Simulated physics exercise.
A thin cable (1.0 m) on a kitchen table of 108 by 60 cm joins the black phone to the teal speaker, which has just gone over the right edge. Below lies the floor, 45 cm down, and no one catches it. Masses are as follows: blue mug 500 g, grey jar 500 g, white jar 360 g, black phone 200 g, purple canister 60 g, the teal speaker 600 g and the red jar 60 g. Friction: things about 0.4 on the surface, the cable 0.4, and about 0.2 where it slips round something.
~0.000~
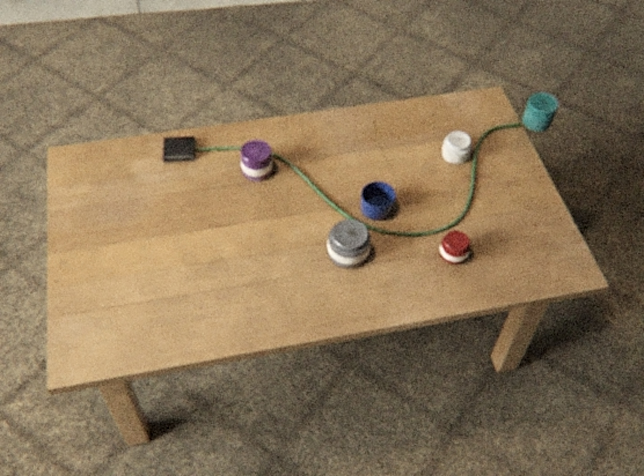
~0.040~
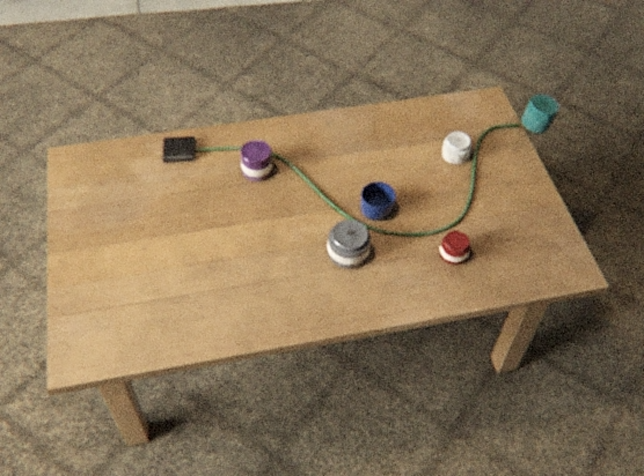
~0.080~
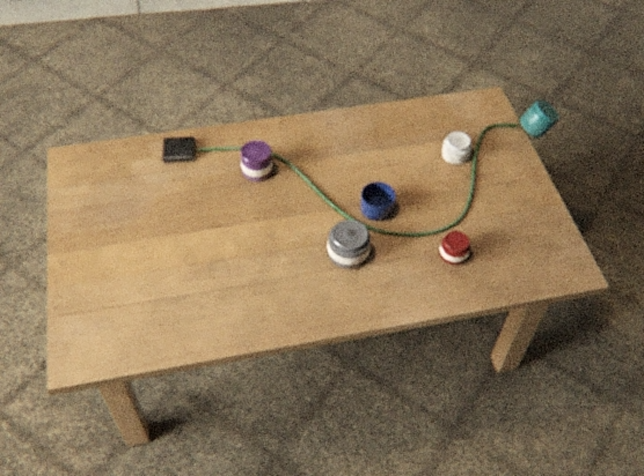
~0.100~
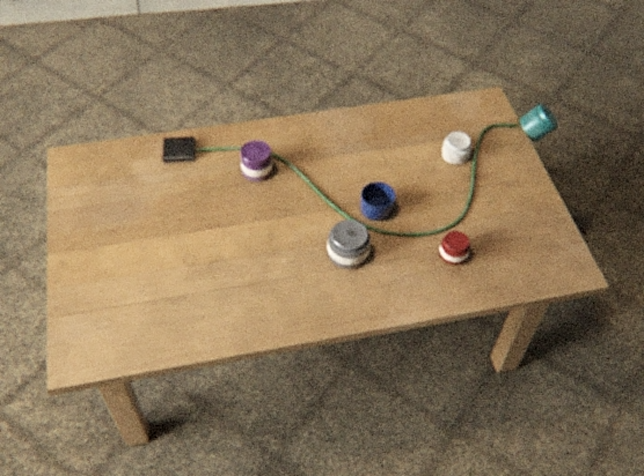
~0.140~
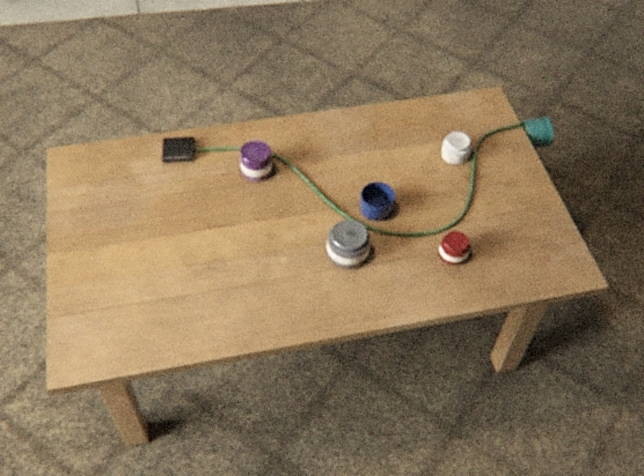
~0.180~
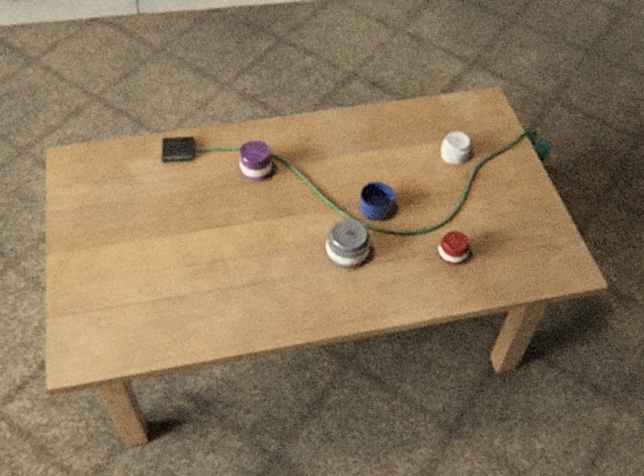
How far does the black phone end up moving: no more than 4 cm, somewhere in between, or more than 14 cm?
The black phone moves more than 14 cm.
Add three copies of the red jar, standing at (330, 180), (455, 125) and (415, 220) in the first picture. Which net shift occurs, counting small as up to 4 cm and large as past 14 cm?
Shift 1: Minor. Shift 2: Minor. Shift 3: Major.
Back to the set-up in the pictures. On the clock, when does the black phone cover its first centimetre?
Answer: Black phone, 0.28 s.
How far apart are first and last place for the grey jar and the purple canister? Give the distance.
Final places, approx.: Grey jar 0 cm off, purple canister 15 cm off.
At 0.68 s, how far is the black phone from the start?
I'd put the black phone at some 40 cm.
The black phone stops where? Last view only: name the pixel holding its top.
It stops around pixel (351, 197).
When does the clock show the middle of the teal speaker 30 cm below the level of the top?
Roughly 0.34 s.
After 0.4 s, the cable's tail end at (279, 182); black phone 21 cm off its start, purple canister 15 cm off its start, teal speaker over the edge.
After 0.7 s, the cable's tail end at (366, 202); black phone 40 cm off its start, purple canister 17 cm off its start, teal speaker over the edge.
After 0.9 s, the cable's tail end at (368, 203); black phone 41 cm off its start at (351, 197), purple canister 17 cm off its start at (230, 208), teal speaker over the edge.
After 1.2 s, the cable's tail end at (368, 203); black phone 41 cm off its start, purple canister 17 cm off its start, teal speaker over the edge.
After 2.4 s, the cable's tail end at (368, 203); black phone 41 cm off its start at (351, 197), purple canister 17 cm off its start at (230, 208), teal speaker over the edge, blue mug 7 cm off its start at (381, 170).
